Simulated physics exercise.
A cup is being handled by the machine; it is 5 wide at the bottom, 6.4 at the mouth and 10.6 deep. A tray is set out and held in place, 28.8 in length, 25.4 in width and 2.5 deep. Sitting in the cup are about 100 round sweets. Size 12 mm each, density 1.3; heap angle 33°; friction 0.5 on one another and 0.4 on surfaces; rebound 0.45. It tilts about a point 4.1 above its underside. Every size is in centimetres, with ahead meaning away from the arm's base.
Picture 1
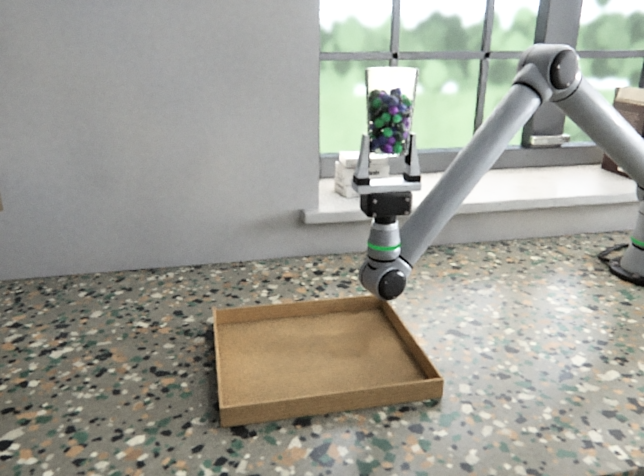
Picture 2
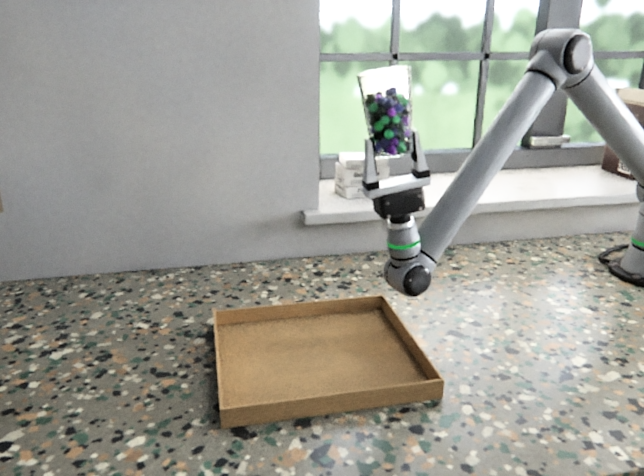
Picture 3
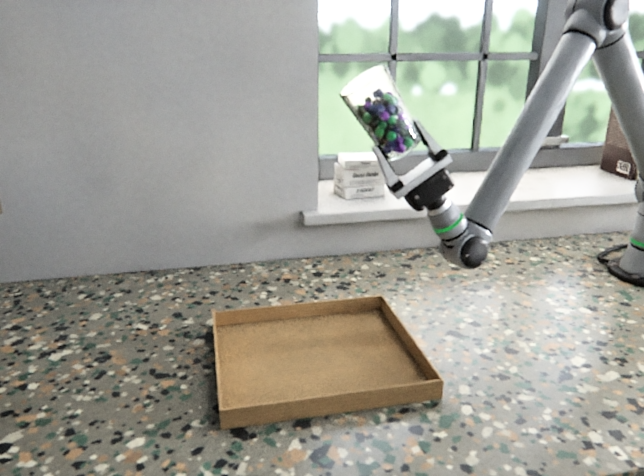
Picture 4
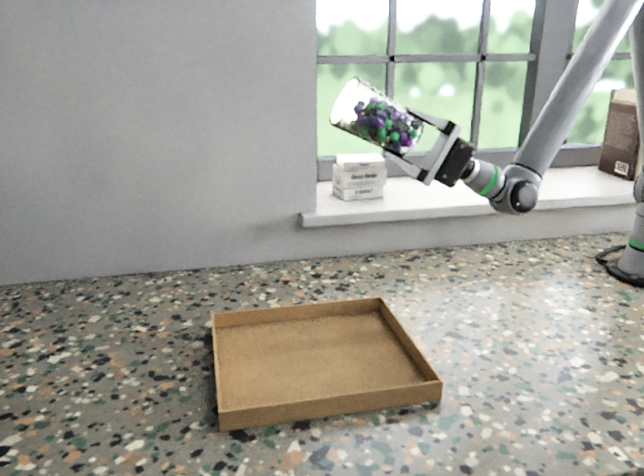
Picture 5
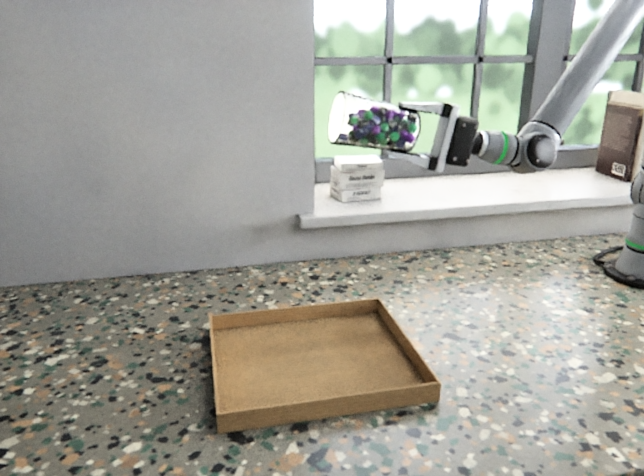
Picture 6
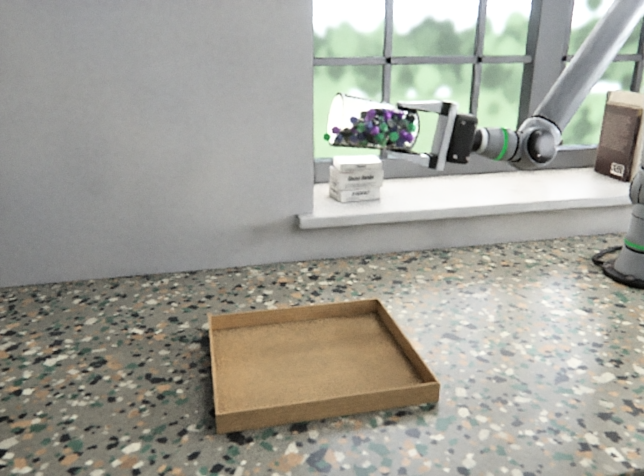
A speckled stone counter stands before a grey wall and a bright window with blurred greenery outside, seen from slightly above. A shallow brown tray sits on the counter, and to its upper right a grey robotic arm grips a clear cup of purple, green and dark round sweets. The arm tips the cup leftward until nearly horizontal, and the sweets slide toward its mouth.
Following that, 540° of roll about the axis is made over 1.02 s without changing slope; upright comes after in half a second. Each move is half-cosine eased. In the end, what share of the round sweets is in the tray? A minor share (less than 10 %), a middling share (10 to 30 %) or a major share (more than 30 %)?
A middling share.
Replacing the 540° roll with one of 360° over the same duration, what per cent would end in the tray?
I'd put it at about 15 %.
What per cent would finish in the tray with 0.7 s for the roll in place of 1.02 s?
In that case around 10 percent.
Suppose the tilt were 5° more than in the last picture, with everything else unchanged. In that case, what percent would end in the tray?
Roughly 35 per cent then.
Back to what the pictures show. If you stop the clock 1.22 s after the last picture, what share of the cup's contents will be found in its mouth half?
I reckon roughly 40 per cent.
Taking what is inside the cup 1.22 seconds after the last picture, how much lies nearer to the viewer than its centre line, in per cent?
Some 60 per cent.
Then, 0.61 s later, tipped 80°, highest piece 37 above the table; 89 in the cup, 3 in the tray, 6 in flight or on a rim.
Then, 1.22 s later, tipped 53°, highest piece 37 above the table; 75 in the cup, 18 in the tray, 5 in flight or on a rim.
Then, 1.72 s later, upright, highest piece 40 above the table; 75 in the cup, 22 in the tray, 1 on the table or floor.
Then, 2.42 s later, upright, highest piece 40 above the table; 75 in the cup, 22 in the tray, 1 on the table or floor.
At rest, 75 in the cup, 22 in the tray, 1 on the table or floor. That is 22 % in the tray.
